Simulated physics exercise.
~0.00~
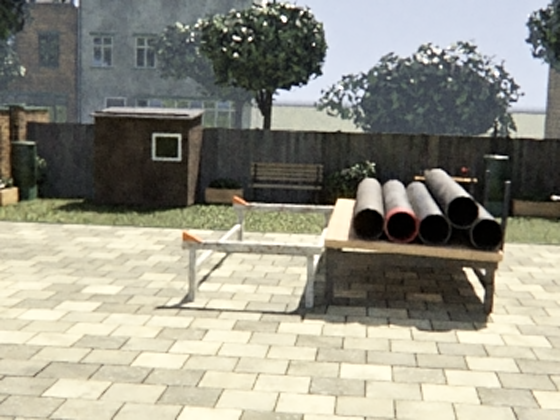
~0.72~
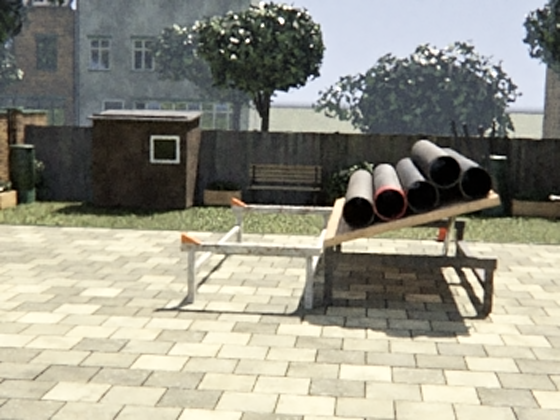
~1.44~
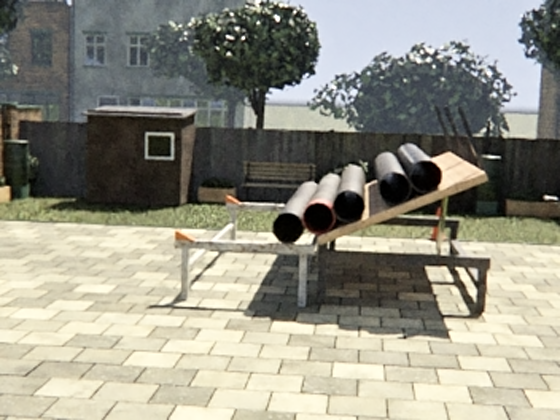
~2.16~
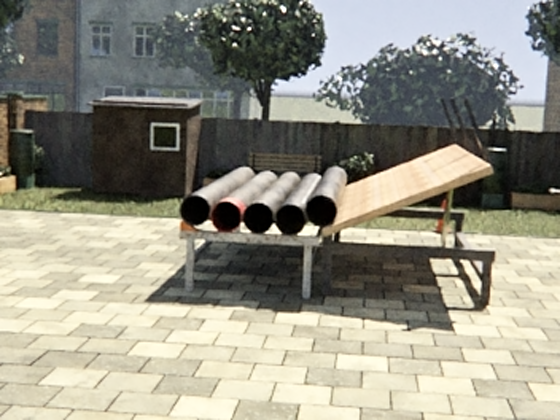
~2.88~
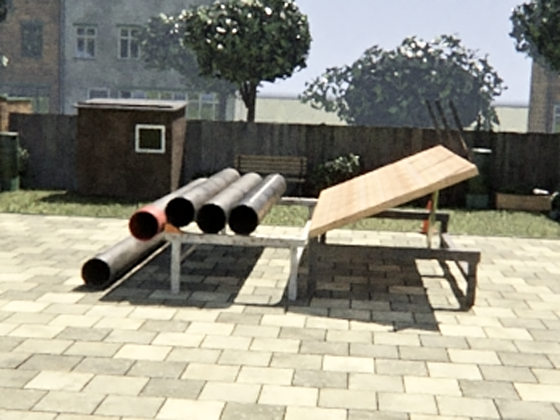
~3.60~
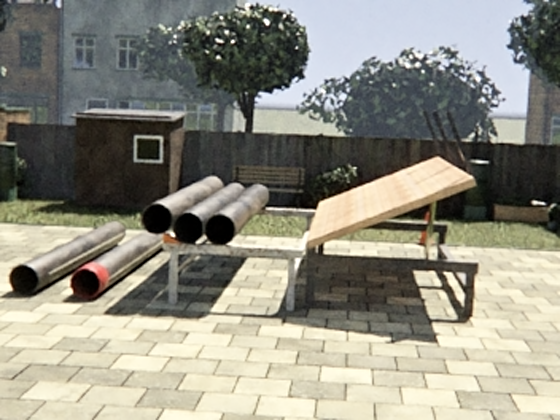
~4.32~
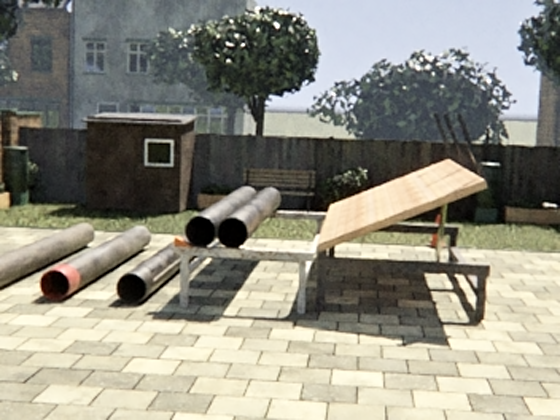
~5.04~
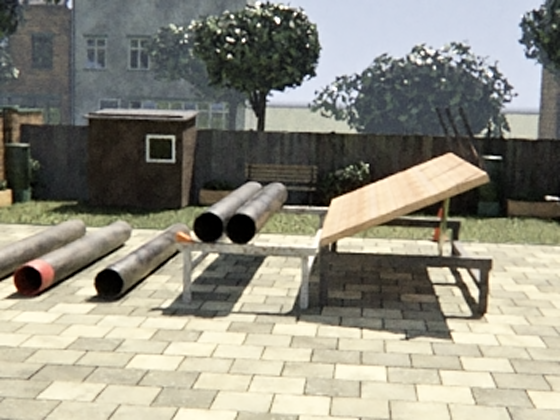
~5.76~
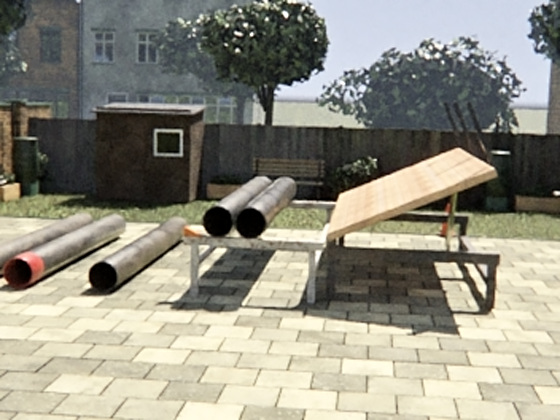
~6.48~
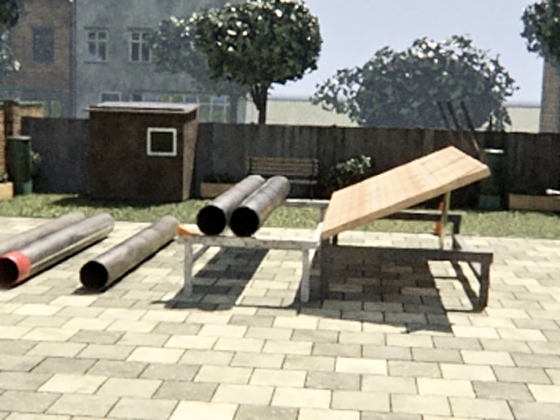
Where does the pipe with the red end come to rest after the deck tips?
It rolls left across the rack, goes over the far end and finishes on the paving below, with two other pipes also on the ground.
